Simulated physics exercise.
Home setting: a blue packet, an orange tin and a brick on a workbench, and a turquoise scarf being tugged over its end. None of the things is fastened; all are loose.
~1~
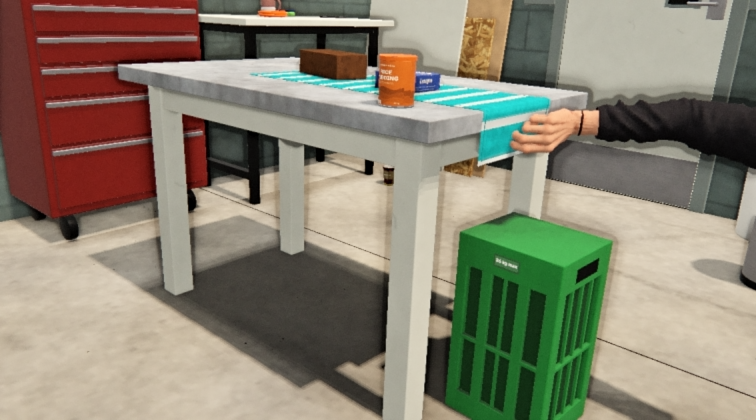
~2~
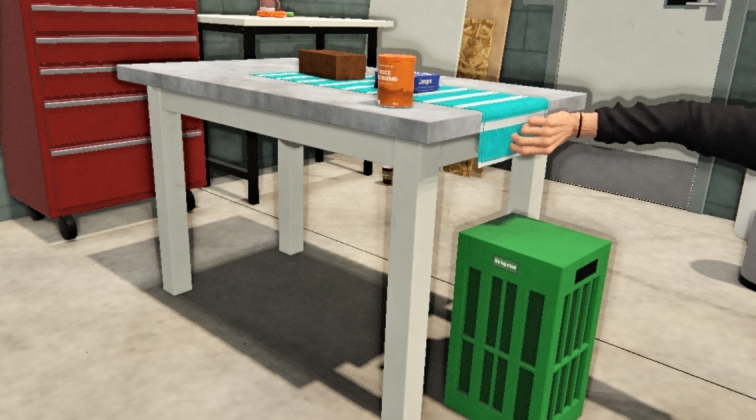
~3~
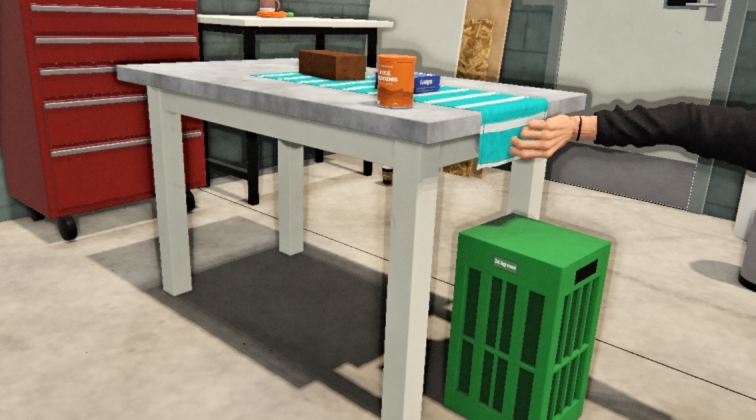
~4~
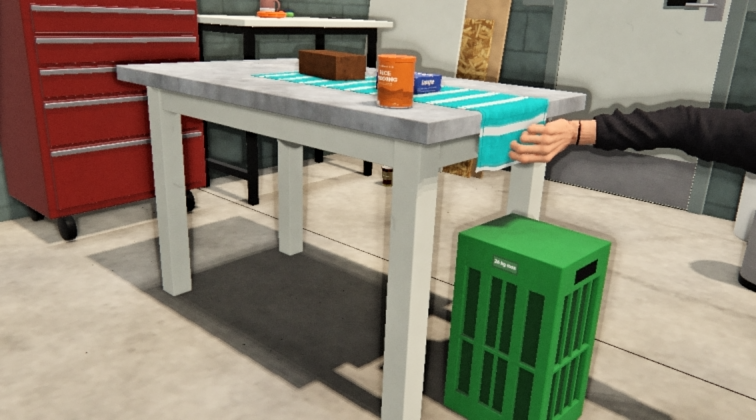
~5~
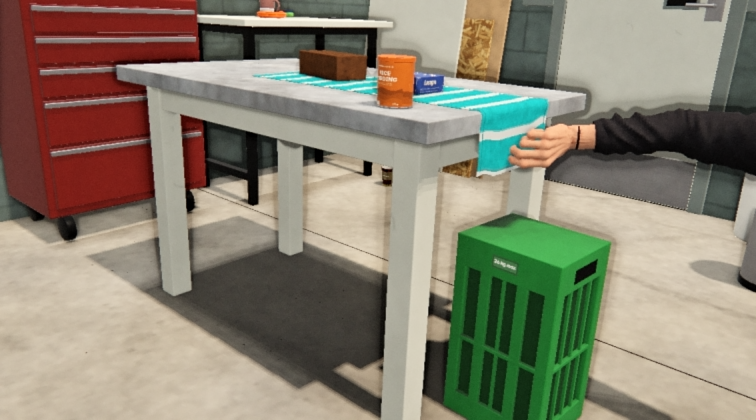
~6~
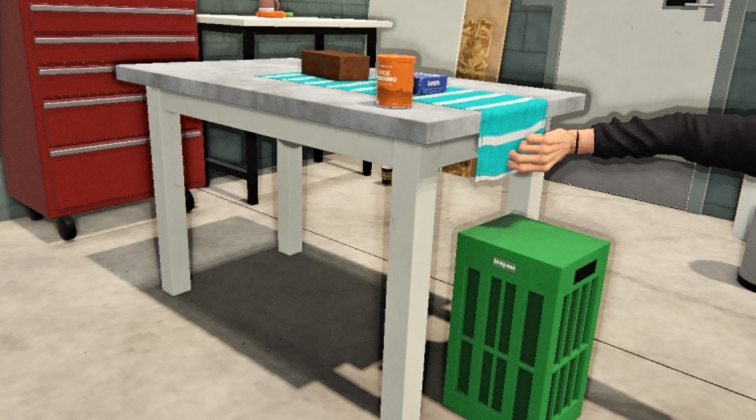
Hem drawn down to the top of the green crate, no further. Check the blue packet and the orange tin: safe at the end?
Blue packet yes; orange tin yes.
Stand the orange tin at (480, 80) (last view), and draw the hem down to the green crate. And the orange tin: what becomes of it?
Result: Off.
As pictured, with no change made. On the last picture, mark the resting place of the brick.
About (374, 70).
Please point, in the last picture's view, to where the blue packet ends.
Centre of the object: (462, 89).
Then, 0.14 s past the final frame, hem going down; packet moved a little; tin still.
Then, 0.46 s past the final frame, hem going down; packet carried along near (442, 87); tin still.
Then, 0.70 s past the final frame, hem on the crate; packet carried along near (461, 89); tin still.
When it is over, hem on the crate; packet carried along near (462, 89); tin still. The blue packet stays on the table and the orange tin remains up there.
